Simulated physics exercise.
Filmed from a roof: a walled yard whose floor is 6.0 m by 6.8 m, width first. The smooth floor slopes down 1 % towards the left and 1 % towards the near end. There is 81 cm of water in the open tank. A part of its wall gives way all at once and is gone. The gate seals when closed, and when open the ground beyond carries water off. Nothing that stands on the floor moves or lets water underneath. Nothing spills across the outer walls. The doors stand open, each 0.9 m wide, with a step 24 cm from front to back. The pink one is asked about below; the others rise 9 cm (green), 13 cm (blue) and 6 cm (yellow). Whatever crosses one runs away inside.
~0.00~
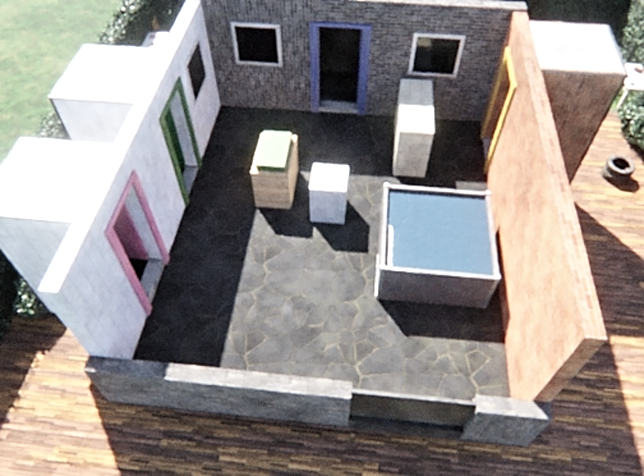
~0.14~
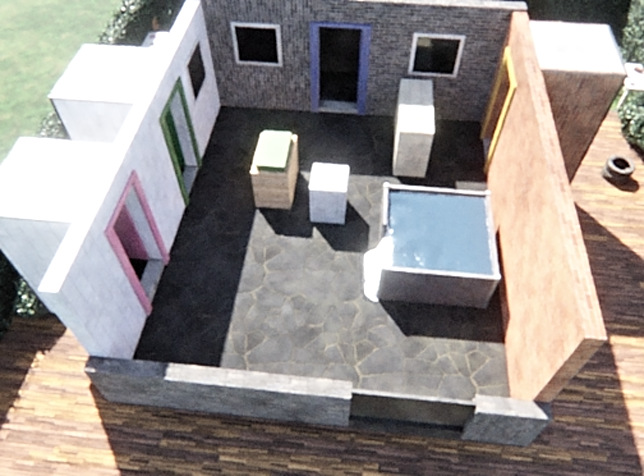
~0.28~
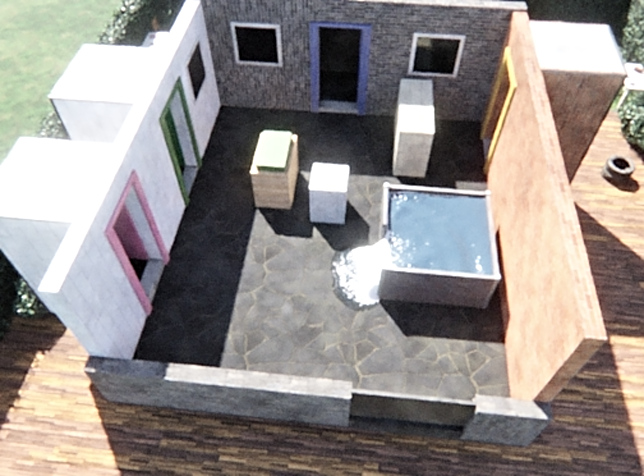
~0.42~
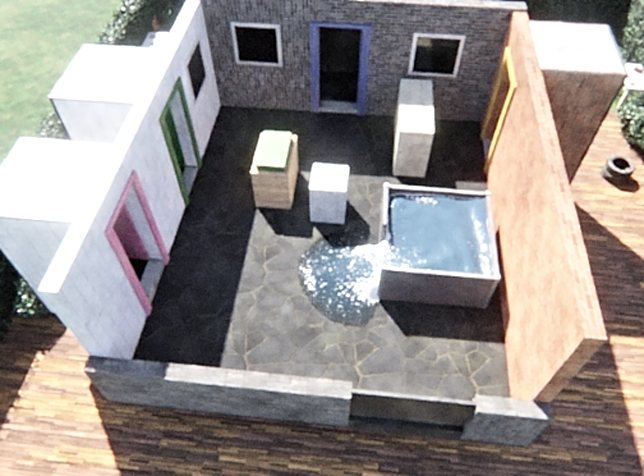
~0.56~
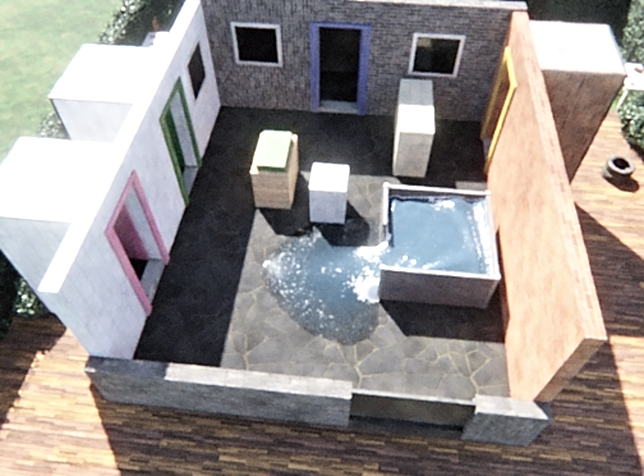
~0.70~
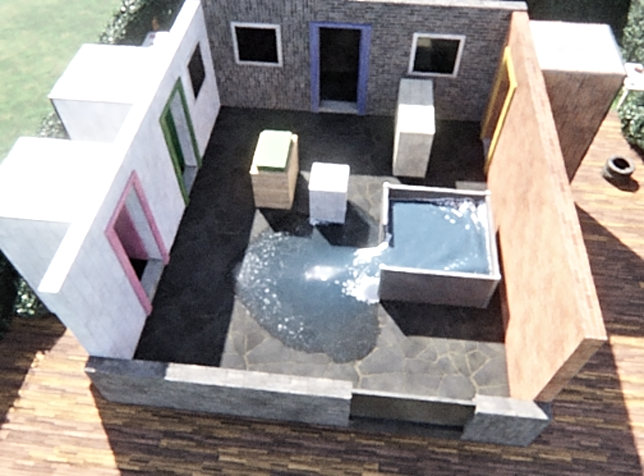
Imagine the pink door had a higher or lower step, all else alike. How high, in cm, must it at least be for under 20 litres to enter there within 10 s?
Close to 22 cm is just enough.
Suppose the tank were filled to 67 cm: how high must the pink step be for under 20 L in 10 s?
Some 18 cm.
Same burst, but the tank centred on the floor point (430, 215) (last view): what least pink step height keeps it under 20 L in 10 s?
About 20 cm.
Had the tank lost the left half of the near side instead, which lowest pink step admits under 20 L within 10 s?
Some 13.0 cm.
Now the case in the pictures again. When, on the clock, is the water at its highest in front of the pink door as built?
At about 1.8 s.
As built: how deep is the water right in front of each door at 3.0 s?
In cm: Green 15, blue 0, yellow 0, pink 24.
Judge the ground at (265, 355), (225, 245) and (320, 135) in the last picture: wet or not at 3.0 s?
In turn: Wet, flooded, not reached.
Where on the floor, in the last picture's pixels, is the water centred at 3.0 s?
Near (304, 273).
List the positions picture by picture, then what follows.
Still water, 81 cm deep, in the open tank at (437, 231); the pink door at (142, 252) is dry, in the first frame.
The front is at (364, 265), 0.3 m from the gap at (382, 266); 0.2 m2 of floor is wet, 81 cm left at the back, in the second frame.
The gap is at (382, 266), the front 0.8 m out at (337, 274); the back of the open tank holds 81 cm, in the third frame.
Water pours out at (382, 267) and has run 1.4 m, to (303, 274); about 8 cm deep outside, 76 cm at the back, in the fourth frame.
The gap is at (382, 267), the front 2.0 m out at (267, 271); the back of the open tank holds 68 cm, in the fifth frame.
The front is at (229, 274), 2.7 m from the gap at (382, 267); 5.8 m2 of floor is wet, 70 cm left at the back; the pink door at (142, 252), 4.0 m from the gap, is still 1.3 m from the nearest water, in the sixth frame.
After 1.4 s water covers 40 % of the floor, deepest (40 cm) near (373, 277); 26 cm at the pink door, 0 litres in over its 19 cm step.
After 3.0 s water covers 45 % of the floor, deepest (30 cm) near (206, 378); 24 cm at the pink door, 36 litres in over its 19 cm step.
After 10.0 s water covers 90 % of the floor, deepest (12 cm) near (125, 381); 9 cm at the pink door, 47 litres in over its 19 cm step.
At the pink door as built, the water arrived by 1.1 s and peaked near 29 cm at 1.8 s.
With a step of 18.5 cm, 53 litres would have come in within the 10 s; with 25 cm, 6 litres. So under 20 litres takes about 22 cm.
